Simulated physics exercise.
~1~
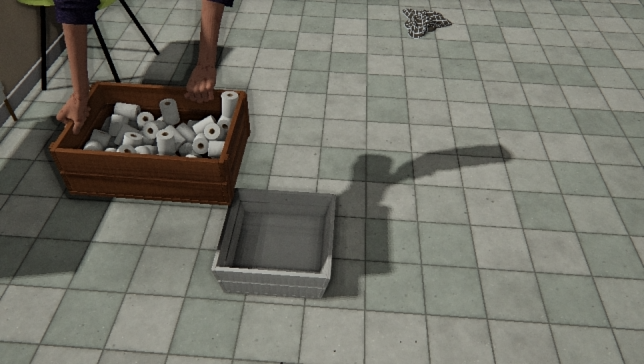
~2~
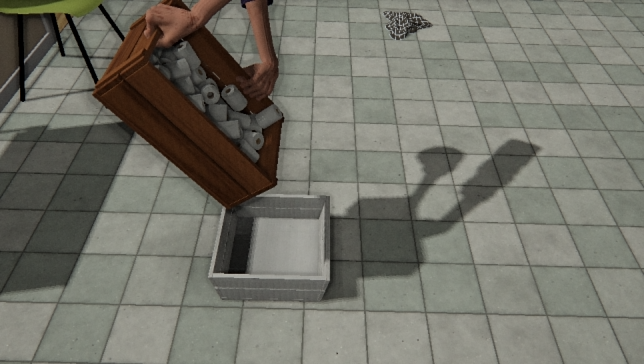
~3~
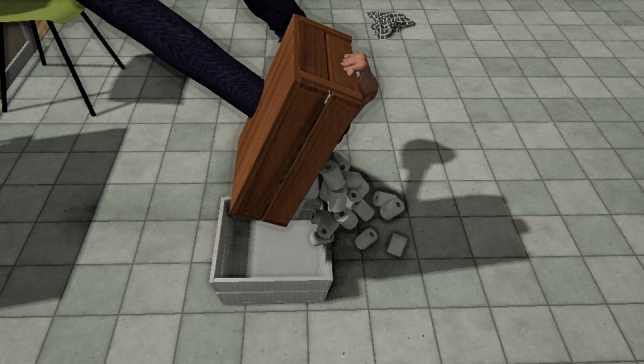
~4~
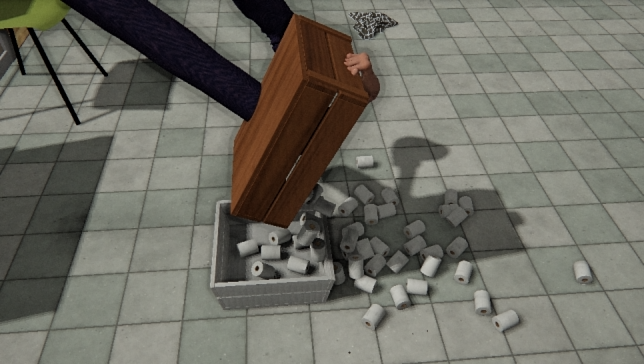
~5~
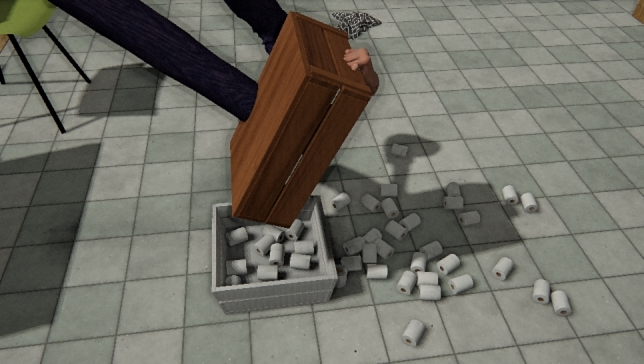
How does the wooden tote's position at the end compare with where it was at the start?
At the start it sat upright on the floor to the left, just behind the white basket. By the end it was farther right and slightly higher in view, tipped steeply with its lower end over the basket.
